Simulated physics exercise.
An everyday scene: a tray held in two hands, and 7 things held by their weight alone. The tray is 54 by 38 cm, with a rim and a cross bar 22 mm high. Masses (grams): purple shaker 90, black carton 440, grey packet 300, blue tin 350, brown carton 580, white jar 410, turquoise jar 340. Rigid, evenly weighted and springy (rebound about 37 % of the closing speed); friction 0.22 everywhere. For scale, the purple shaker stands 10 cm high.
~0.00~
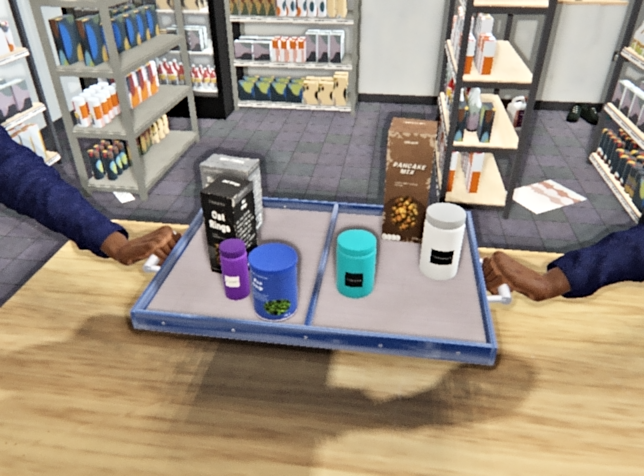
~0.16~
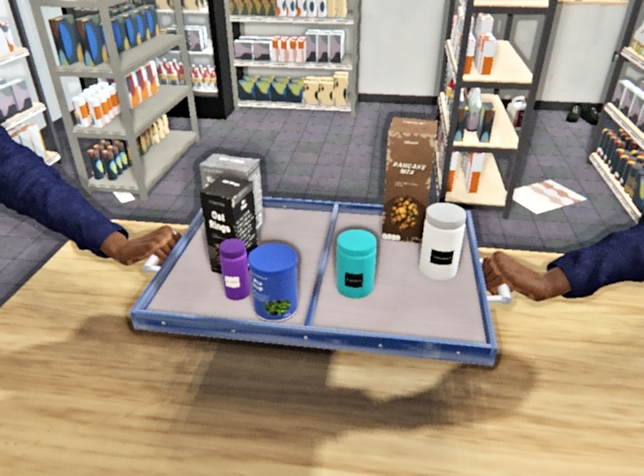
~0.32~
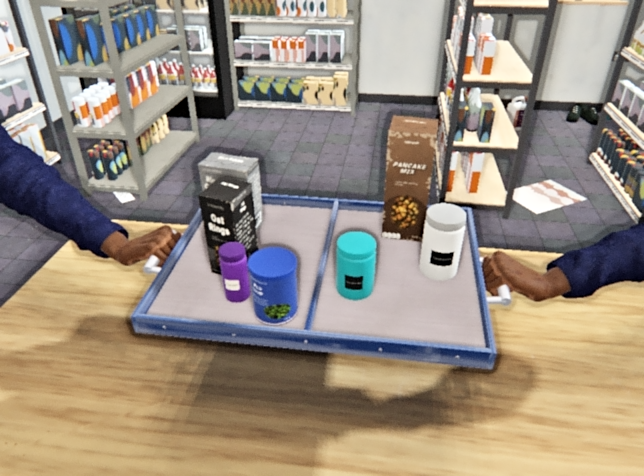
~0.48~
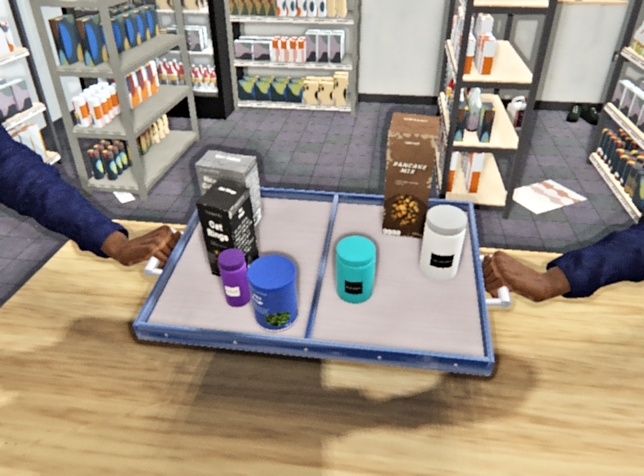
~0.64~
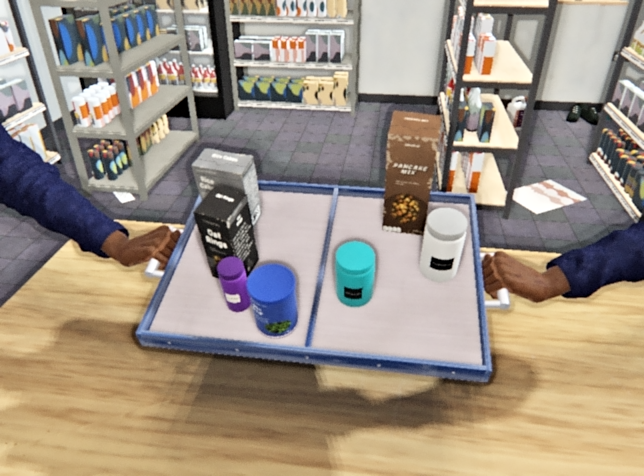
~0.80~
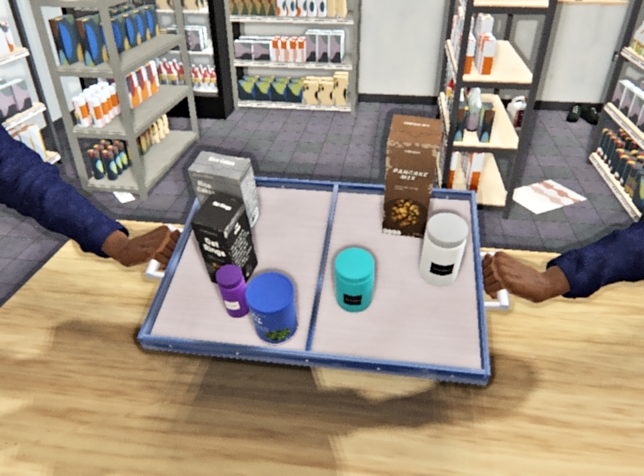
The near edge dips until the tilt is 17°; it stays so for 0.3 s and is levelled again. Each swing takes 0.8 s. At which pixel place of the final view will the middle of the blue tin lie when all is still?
It ends at about (271, 291).
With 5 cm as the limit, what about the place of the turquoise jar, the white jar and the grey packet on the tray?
The turquoise jar gets shifted; the white jar gets shifted; the grey packet leaves its spot.
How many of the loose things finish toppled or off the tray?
In all, 1.
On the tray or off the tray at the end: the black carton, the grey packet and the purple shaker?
The black carton is still on the tray; the grey packet ends on the tray; the purple shaker ends on the tray.
After 1.00 s, tray tilted 17°, near edge down; blue tin slid 2 cm near (272, 318); brown carton slid 6 cm; grey packet slid 5 cm.
After 1.30 s, tray tilted 16°, near edge down; blue tin slid 2 cm near (272, 317); grey packet slid 17 cm; brown carton slid 20 cm.
After 1.60 s, tray tilted 8°, near edge down; brown carton now off the tray; blue tin slid 2 cm near (271, 305); white jar tipped 22° from how it sat.
After 1.90 s, tray level; blue tin slid 2 cm near (271, 292); white jar tipped 20° from how it sat; grey packet slid 20 cm.
At rest (2.5 s), off the tray, brown carton; not toppled but over 5 cm from the start, purple shaker, black carton, grey packet, white jar and turquoise jar; blue tin in place, give or take 5 cm. Seen from the same camera at the end, blue tin near (271, 291).
